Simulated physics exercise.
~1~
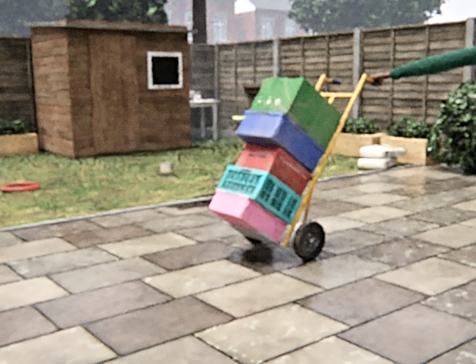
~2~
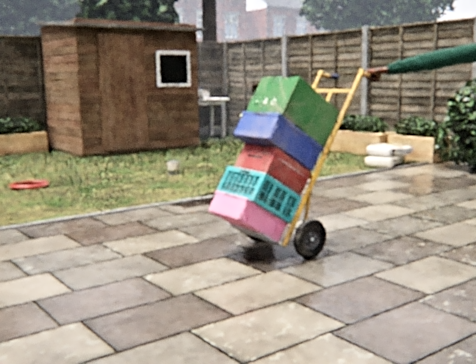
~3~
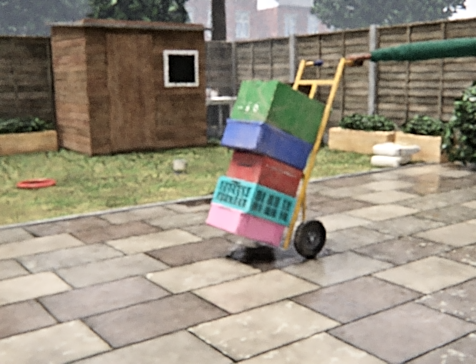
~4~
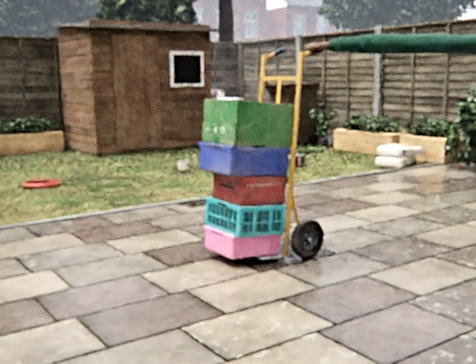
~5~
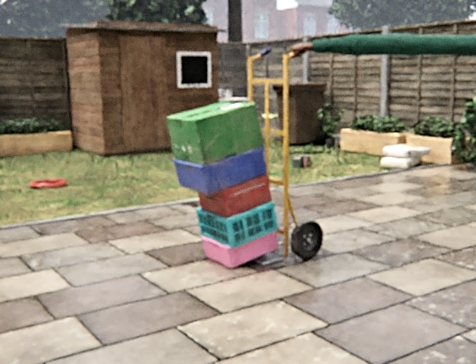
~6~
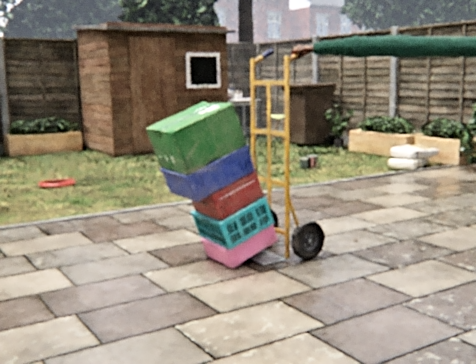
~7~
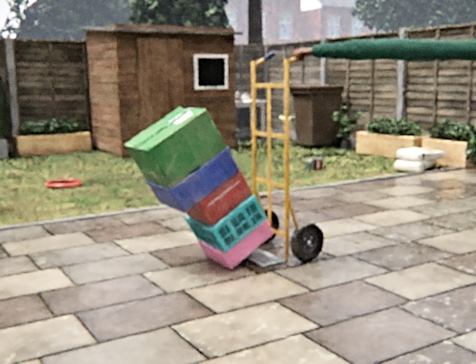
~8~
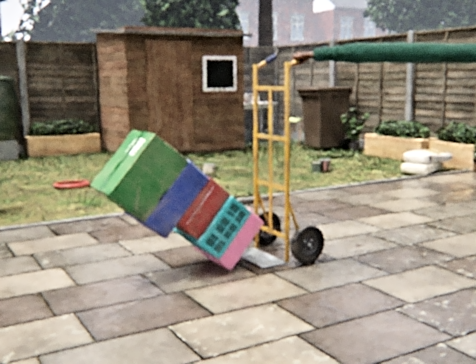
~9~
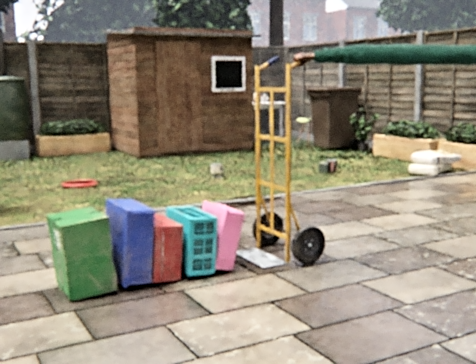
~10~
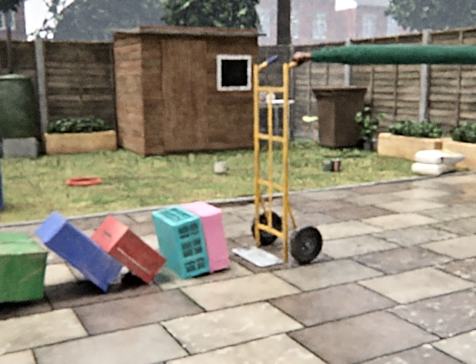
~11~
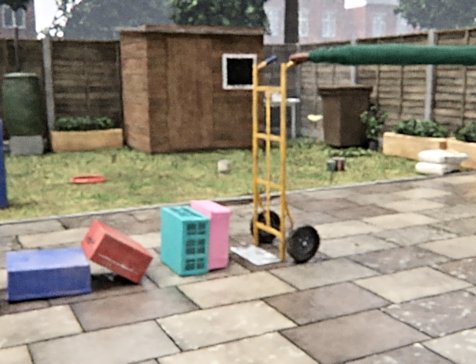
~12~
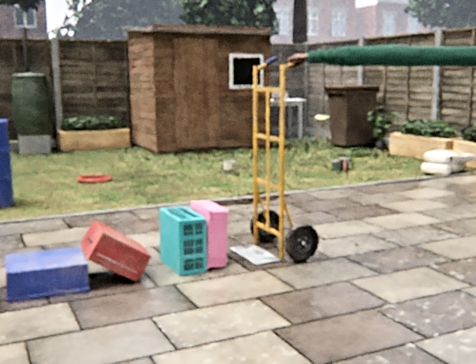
A stack of five colourful boxes toppled left off a yellow hand truck as it was swung upright on a wet patio, the green one tumbling out of view while the blue, red, turquoise and pink ones came to rest on the paving.
